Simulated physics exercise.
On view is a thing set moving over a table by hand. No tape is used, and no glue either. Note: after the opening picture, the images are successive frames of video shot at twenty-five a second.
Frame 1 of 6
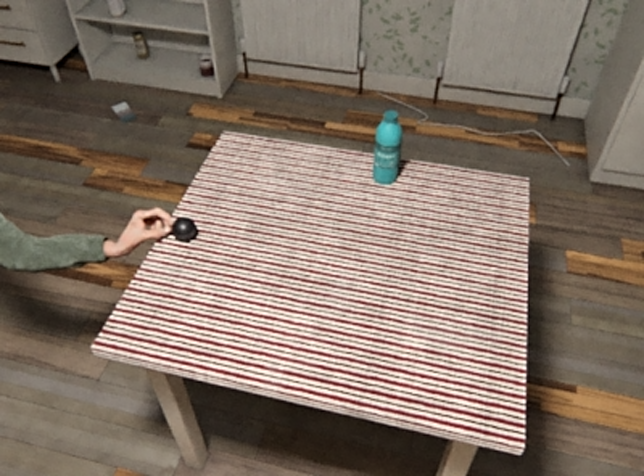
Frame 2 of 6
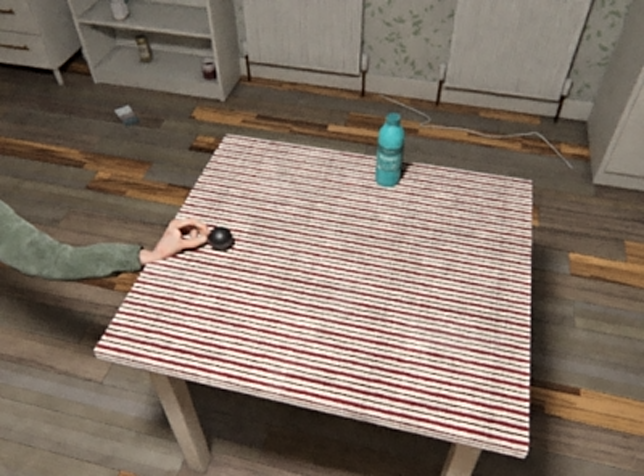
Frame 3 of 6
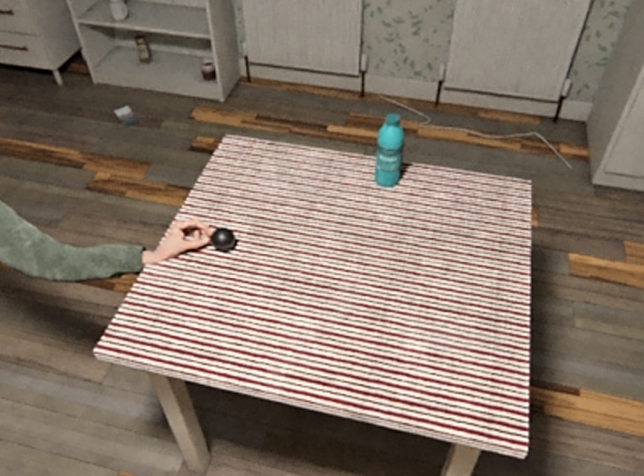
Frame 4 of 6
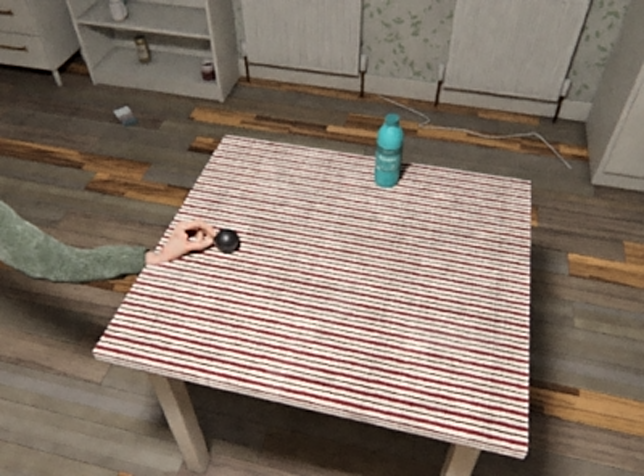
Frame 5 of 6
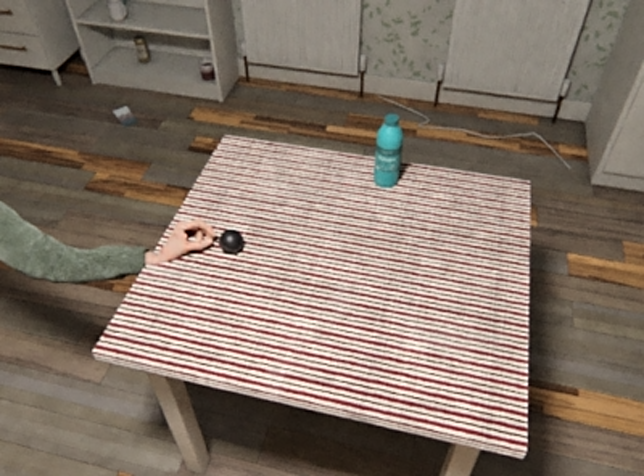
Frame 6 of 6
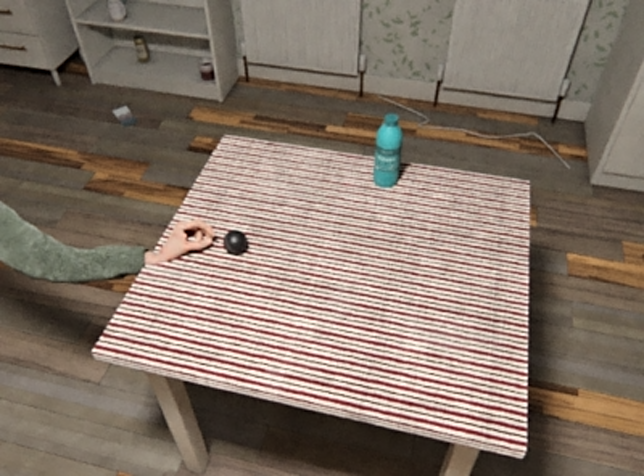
The video shows a hand moving a small black ball rightward across a striped table with a teal bottle near the far edge, then letting go as the ball rolls slightly farther right while the hand stays nearly still.
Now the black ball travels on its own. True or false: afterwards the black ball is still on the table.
True.
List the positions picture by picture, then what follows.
Under the hand; black ball (184, 229), in the first frame.
Under the hand; black ball (221, 238), in the second frame.
Under the hand; black ball (223, 239), in the third frame.
Black ball (227, 240), in the fourth frame.
Black ball (231, 241), in the fifth frame.
Black ball (235, 242) rolled a little, in the sixth frame.
Then, 0.10 s after the last picture, black ball rolled about its own width near (246, 244).
Then, 0.40 s after the last picture, black ball rolled well along near (271, 248).
Then, 0.70 s after the last picture, black ball rolled well along near (287, 251).
At rest, moved from the start, black ball. Seen from the same camera at the end, black ball near (291, 252).
